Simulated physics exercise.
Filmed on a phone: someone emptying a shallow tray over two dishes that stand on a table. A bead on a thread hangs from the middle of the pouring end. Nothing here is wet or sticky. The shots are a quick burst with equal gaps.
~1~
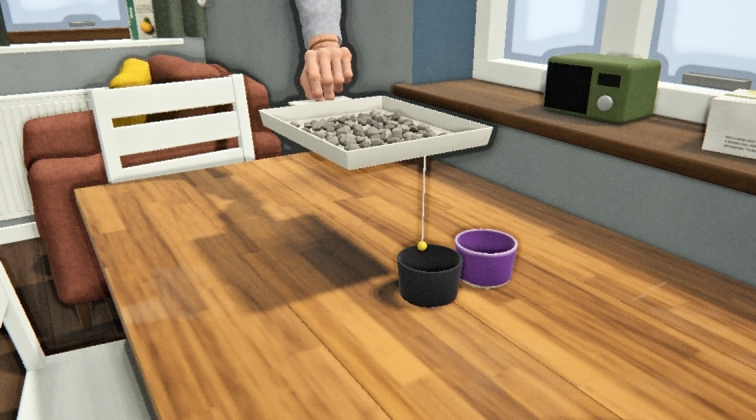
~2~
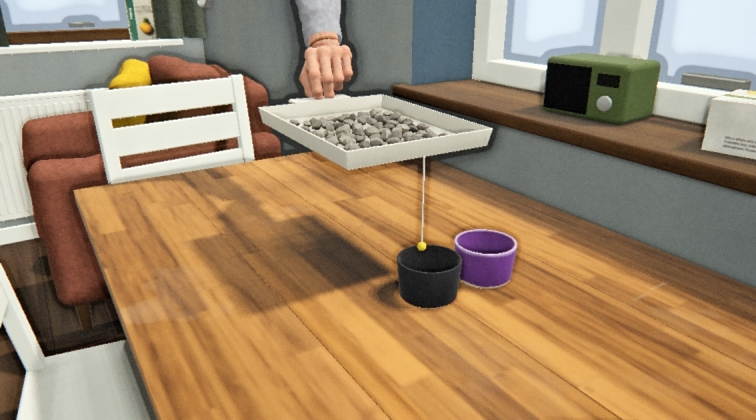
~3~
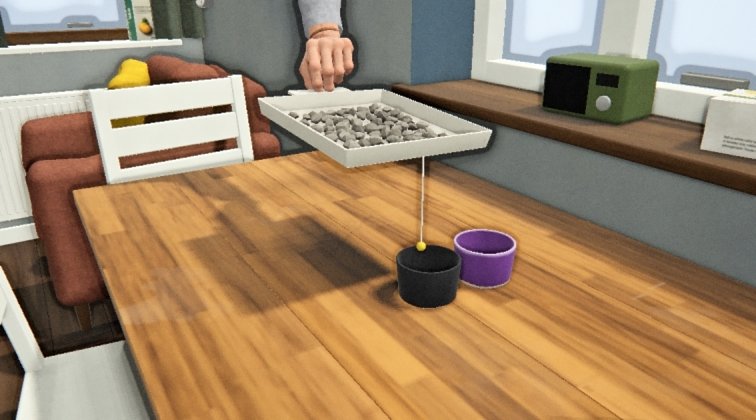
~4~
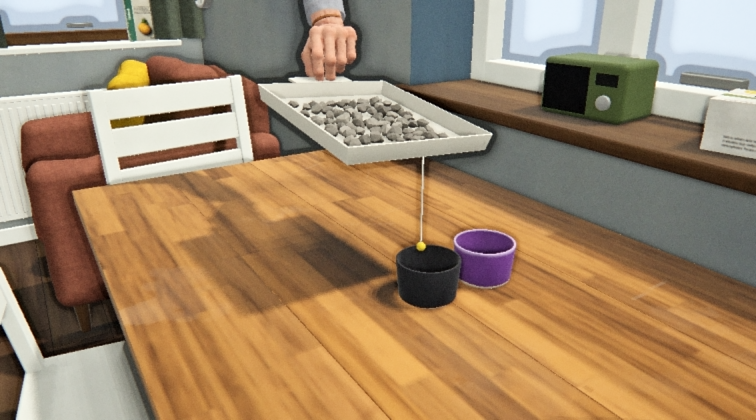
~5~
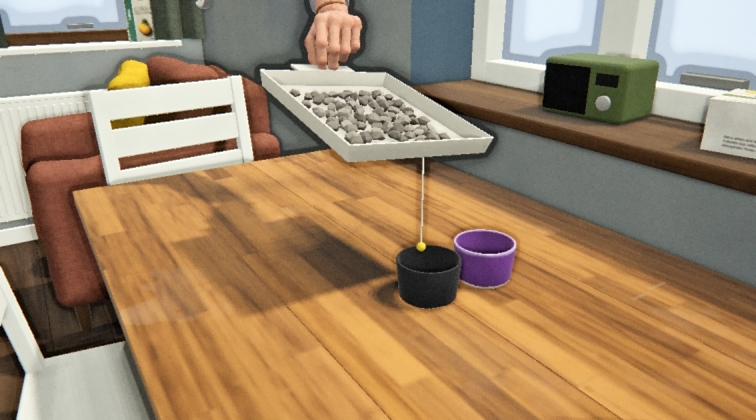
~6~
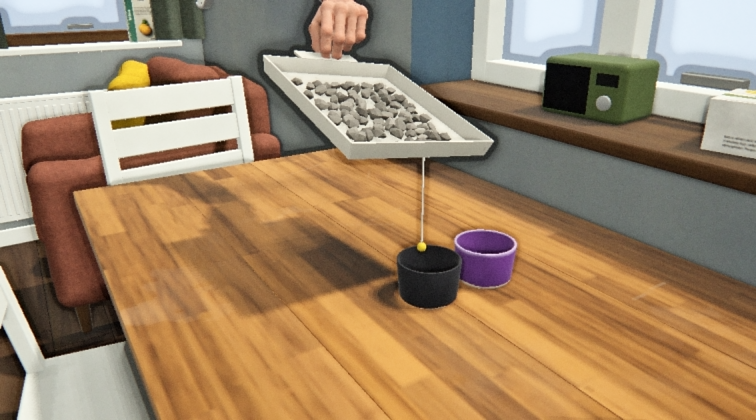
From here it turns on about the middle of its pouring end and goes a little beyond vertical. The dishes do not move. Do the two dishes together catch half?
In the dishes lies over half of it.
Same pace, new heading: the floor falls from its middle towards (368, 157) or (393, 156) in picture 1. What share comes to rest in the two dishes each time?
The first gives 0 %, the second 0 %.
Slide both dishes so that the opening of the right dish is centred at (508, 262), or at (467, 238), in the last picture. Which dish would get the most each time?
One: The right-hand dish. Two: The right-hand dish.
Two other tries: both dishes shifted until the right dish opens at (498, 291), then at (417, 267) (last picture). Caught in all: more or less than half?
One: Not half. Two: Less than half.
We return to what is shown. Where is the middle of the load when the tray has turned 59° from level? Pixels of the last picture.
Close to (444, 125).
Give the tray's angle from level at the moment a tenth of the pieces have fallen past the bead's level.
Roughly 80°.
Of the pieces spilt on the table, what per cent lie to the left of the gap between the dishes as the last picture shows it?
It comes to 10 per cent or so.
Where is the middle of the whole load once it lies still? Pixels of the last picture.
Close to (485, 275).
Shortly afterwards, tray tipped steeply; all but a few on the tray; only a few in the air.
Next, tray tipped right over; near two thirds on the tray; a little in the right dish; a little outside both; a little in the air.
Some moments later, tray tipped past a quarter turn; a little in the left dish; near two thirds in the right dish; near a third outside both.
In the end, tray tipped past a quarter turn; a little in the left dish; near two thirds in the right dish; near a third outside both.
